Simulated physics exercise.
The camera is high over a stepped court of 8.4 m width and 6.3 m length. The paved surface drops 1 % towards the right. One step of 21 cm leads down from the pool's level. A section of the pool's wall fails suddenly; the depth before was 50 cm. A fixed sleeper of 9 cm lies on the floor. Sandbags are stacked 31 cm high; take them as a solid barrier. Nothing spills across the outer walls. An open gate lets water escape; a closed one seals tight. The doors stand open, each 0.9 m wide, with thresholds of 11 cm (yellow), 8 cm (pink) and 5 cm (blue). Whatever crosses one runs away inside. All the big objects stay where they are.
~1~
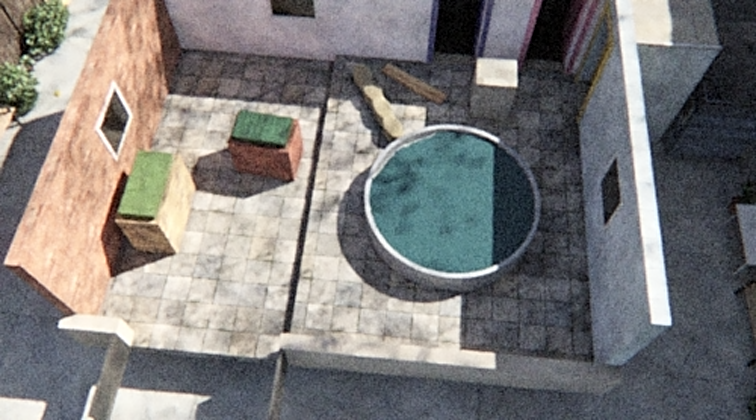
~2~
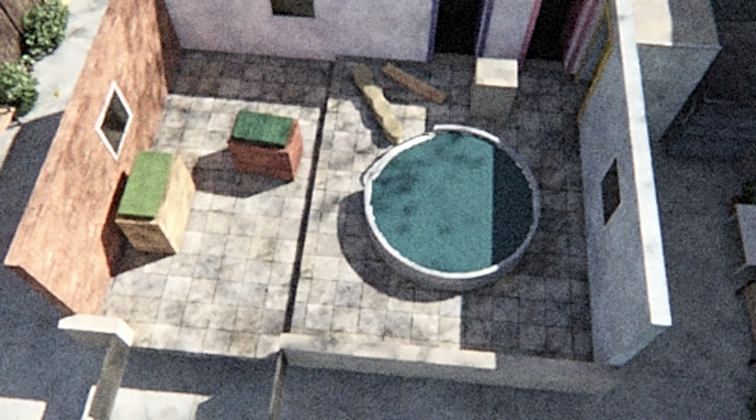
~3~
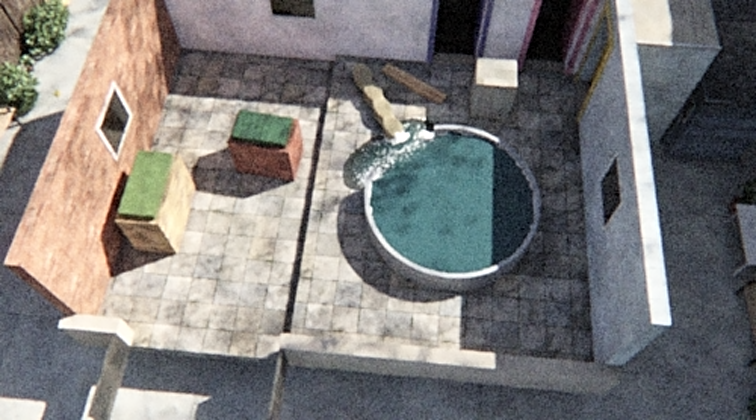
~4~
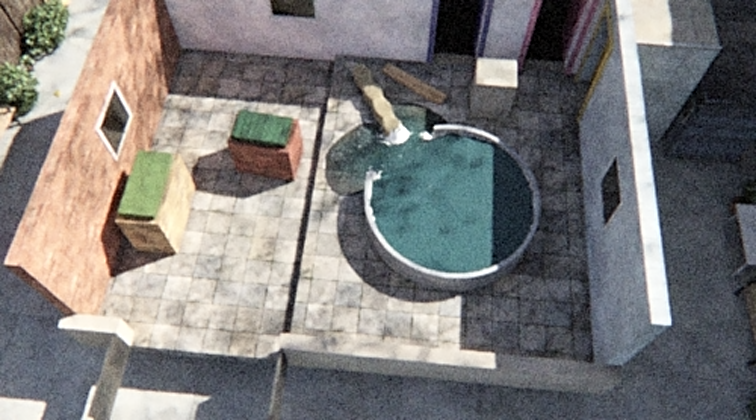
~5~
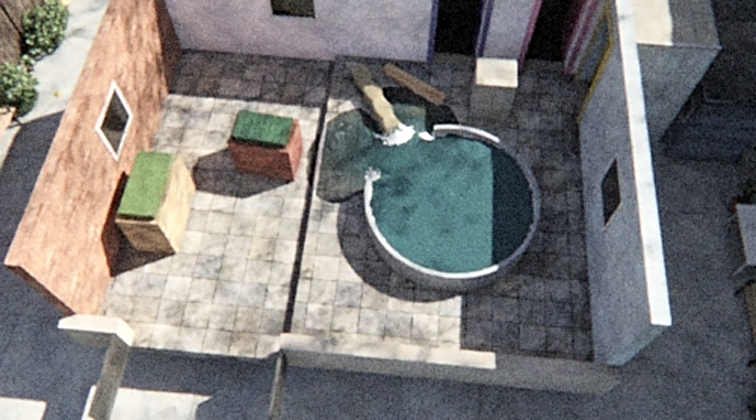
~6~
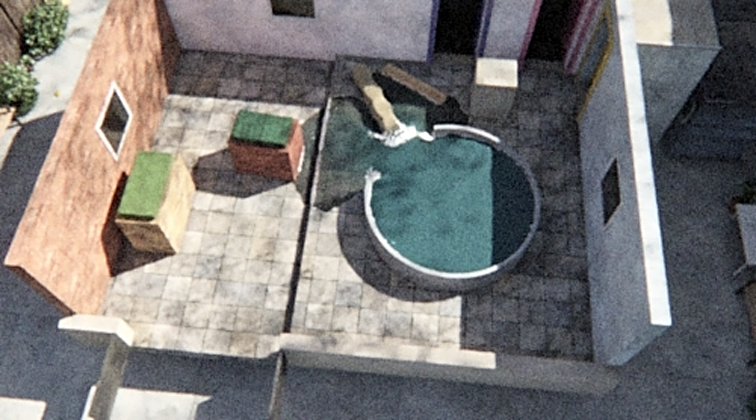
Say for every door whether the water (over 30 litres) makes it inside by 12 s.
Door by door: At the yellow door it does not reach the limit; at the pink door it does not reach the limit; at the blue door it exceeds the limit.
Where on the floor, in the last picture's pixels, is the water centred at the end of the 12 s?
At about (342, 168).
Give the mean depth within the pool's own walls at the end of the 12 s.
Roughly 10 cm on average.
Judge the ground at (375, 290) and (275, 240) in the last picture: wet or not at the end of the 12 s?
In turn: Not reached, wet.
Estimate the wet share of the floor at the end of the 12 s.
Some 80 per cent of it.
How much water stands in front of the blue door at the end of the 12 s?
Some 6.0 cm.
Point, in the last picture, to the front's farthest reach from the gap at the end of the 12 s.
Around (95, 327).
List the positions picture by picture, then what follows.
The pool at (452, 199) is whole and still, 50 cm deep, in the first picture.
The front is at (434, 142), 0.8 m from the gap at (397, 155); 0.3 m2 of floor is under water; 50 cm left at the back of the pool, in the second picture.
The front is at (348, 182), 1.1 m from the gap at (397, 156); 1.1 m2 of floor is under water; 50 cm left at the back of the pool, in the third picture.
Water pours out at (397, 157) and has run 1.3 m, to (412, 106); deepest outside 46 cm, 50 cm at the pool's back, in the fourth picture.
The front is at (387, 90), 1.7 m from the gap at (397, 157); 3.5 m2 of floor is under water; 50 cm left at the back of the pool, in the fifth picture.
Water pours out at (397, 156) and has run 2.1 m, to (380, 75); deepest outside 44 cm, 50 cm at the pool's back, in the sixth picture.
A moment later water covers 20 % of the floor and is deepest (40 cm) near (400, 144); yellow door not reached, pink door not reached, blue door not reached.
Soon after water covers 30 % of the floor and is deepest (38 cm) near (400, 144); yellow door not reached, pink door not reached, blue door 12 cm at the sill, 3 L in.
Next water covers 45 % of the floor and is deepest (28 cm) near (177, 67); yellow door not reached, pink door 3 cm at the sill, 0 L in, blue door 11 cm at the sill, 34 L in.
Later on water covers 70 % of the floor and is deepest (17 cm) near (171, 177); yellow door 7 cm at the sill, 0 L in, pink door 5 cm at the sill, 0 L in, blue door 9 cm at the sill, 59 L in.
At the end water covers 80 % of the floor and is deepest (14 cm) near (331, 67); yellow door 6 cm at the sill, 0 L in, pink door 5 cm at the sill, 1 L in, blue door 6 cm at the sill, 72 L in.
